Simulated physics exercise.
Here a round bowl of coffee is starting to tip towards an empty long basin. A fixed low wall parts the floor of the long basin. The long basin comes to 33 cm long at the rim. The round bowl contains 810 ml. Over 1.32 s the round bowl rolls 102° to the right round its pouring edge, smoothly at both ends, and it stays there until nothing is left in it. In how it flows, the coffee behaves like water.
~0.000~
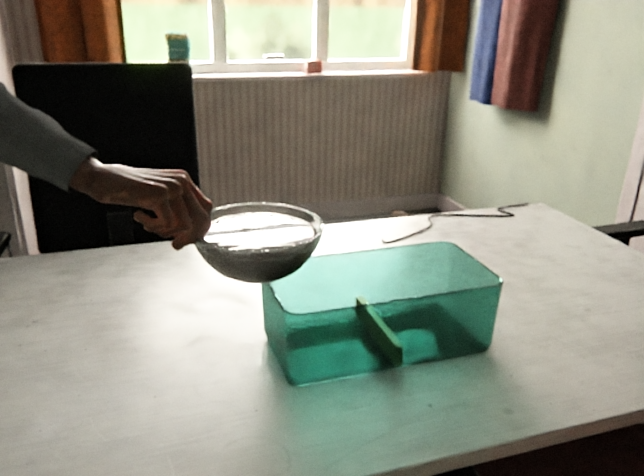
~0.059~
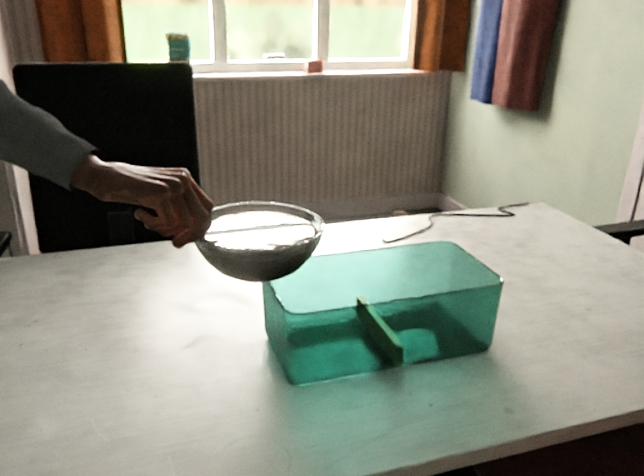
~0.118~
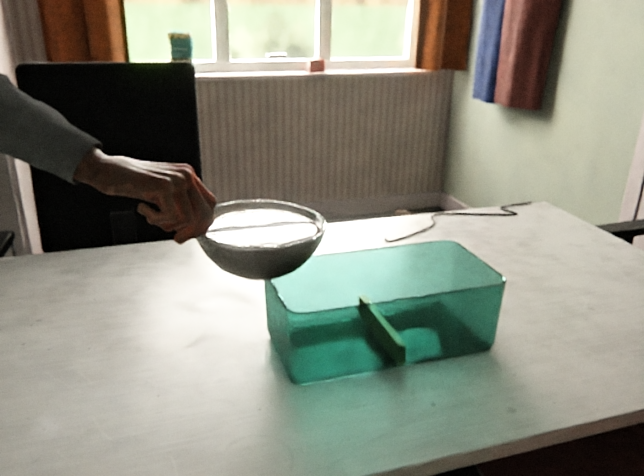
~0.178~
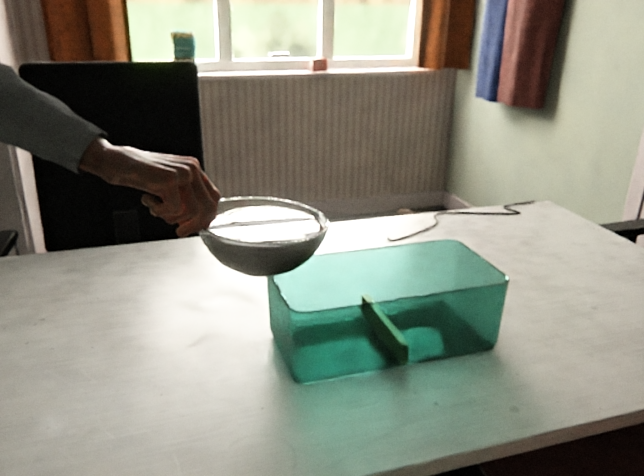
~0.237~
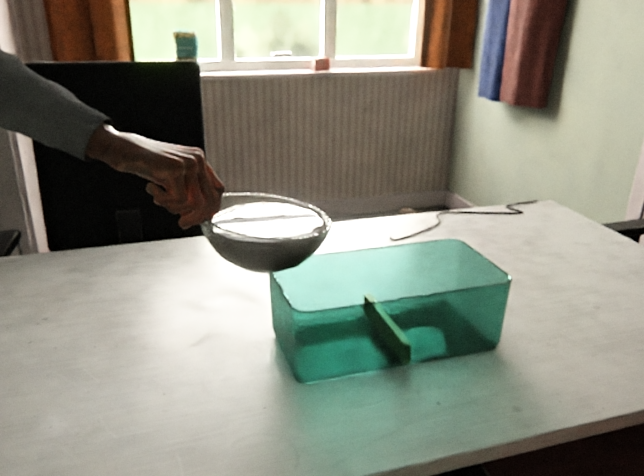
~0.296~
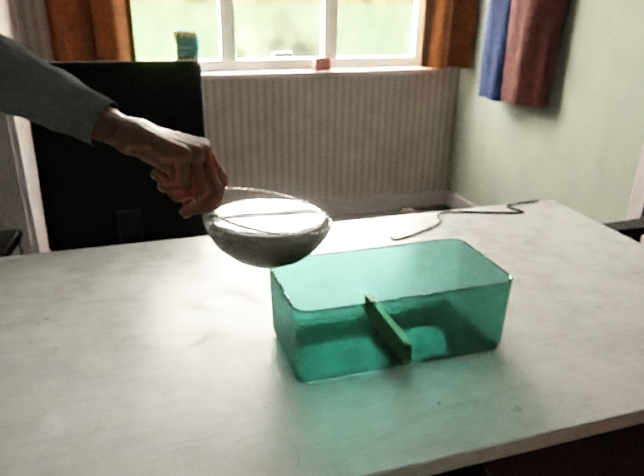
The video shows a hand holding a round bowl of liquid above the left end of an empty, long green basin with a low dividing wall on a table, then slowly tilting the bowl slightly to the right.
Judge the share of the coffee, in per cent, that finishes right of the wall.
62 percent, roughly.
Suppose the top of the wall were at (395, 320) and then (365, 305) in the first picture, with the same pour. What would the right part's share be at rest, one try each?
Try 1: 30 %; try 2: 85 %.
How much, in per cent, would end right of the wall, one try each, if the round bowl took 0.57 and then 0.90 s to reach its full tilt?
I'd say 55 percent on the first go, 70 percent on the next.
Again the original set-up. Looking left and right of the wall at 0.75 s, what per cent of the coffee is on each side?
I'd say some 20 in a hundred on the left and 6 on the right.
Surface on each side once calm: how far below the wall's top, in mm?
Left: Roughly 20 mm; right: Roughly 12 mm.
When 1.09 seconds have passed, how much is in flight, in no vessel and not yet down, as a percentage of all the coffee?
Around 5 percent of the liquid.
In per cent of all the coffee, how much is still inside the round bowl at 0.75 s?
Near 36 in a hundred.
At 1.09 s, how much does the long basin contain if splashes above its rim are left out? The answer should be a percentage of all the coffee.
It works out near 94 per cent.
After 0.75 s the tilt is 62° and 36 per cent is still to pour, 20 is left of the wall and 6 right of it.
After 1.09 s the tilt is 94° and 0 per cent is still to pour, 32 is left of the wall and 63 right of it.
After 1.44 s the tilt is 102° and 0 per cent is still to pour, 36 is left of the wall and 63 right of it.
After 1.82 s the tilt is 102° and 0 per cent is still to pour, 37 is left of the wall and 62 right of it.
In the end 37 per cent lies left of the wall, 62 right of it and 1 outside.
